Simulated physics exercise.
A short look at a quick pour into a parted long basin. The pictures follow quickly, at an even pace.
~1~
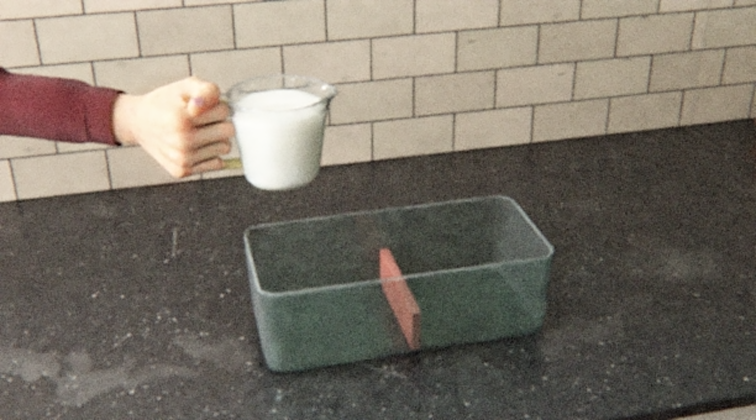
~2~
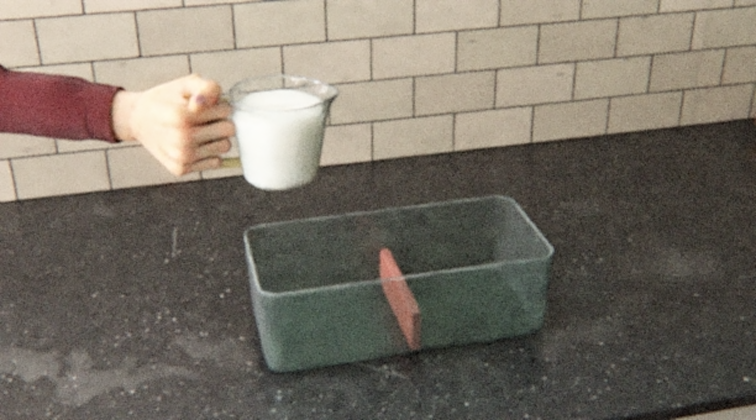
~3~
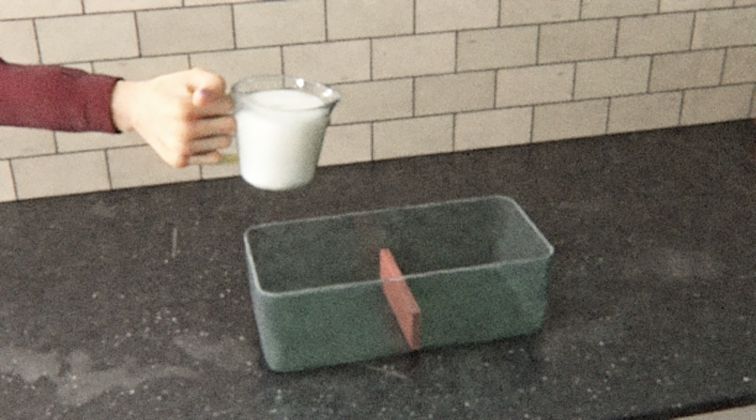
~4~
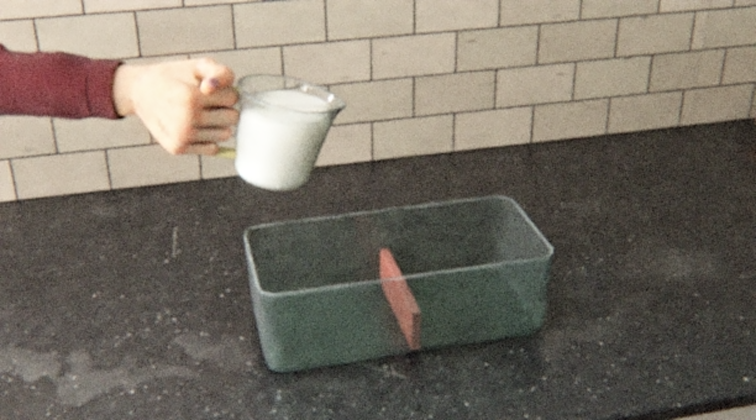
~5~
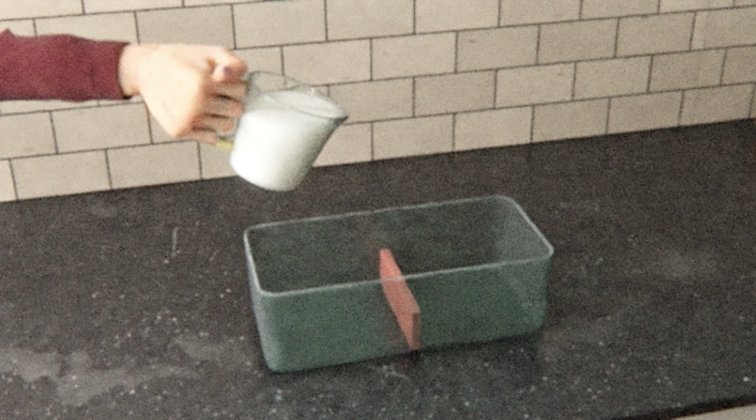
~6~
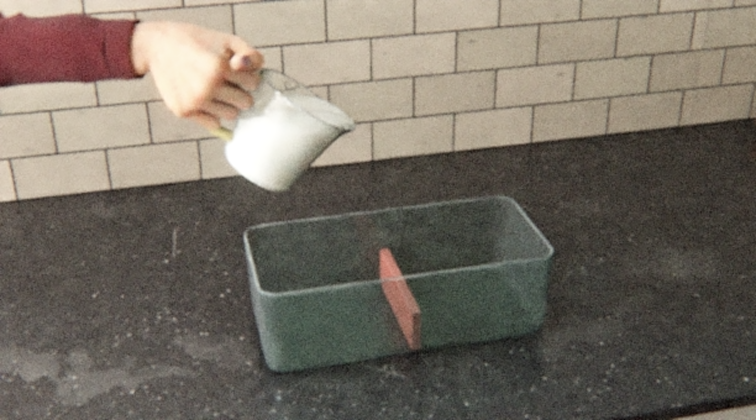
A hand in a dark red sleeve, reaching in from the left, holds a clear glass jug of white milk above a long, see-through greenish basin parted by a reddish upright wall. The basin sits on a speckled dark countertop before pale brick-shaped tiles, seen from slightly above by a still camera. The hand rises slightly and turns, tilting the jug steadily further rightward.
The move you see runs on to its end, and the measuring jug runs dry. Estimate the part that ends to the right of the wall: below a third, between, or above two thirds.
In the end not even a third is right of the wall.
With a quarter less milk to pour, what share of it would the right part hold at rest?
Near 5 %.
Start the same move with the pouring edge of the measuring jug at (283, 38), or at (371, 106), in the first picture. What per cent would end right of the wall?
Roughly 5 per cent, and 60 per cent.
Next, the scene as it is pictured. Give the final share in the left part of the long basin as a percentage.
Close to 70 per cent.
A moment on, the measuring jug is tipped right over and 34 per cent is still to pour, 14 is left of the wall and 16 right of it.
Next, the measuring jug is tipped right over and 2 per cent is still to pour, 70 is left of the wall and 21 right of it.
Then the measuring jug is tipped right over and 0 per cent is still to pour, 72 is left of the wall and 23 right of it.
Later the measuring jug is tipped right over and 0 per cent is still to pour, 72 is left of the wall and 24 right of it.
In the end 72 per cent lies left of the wall, 24 right of it and 4 outside.
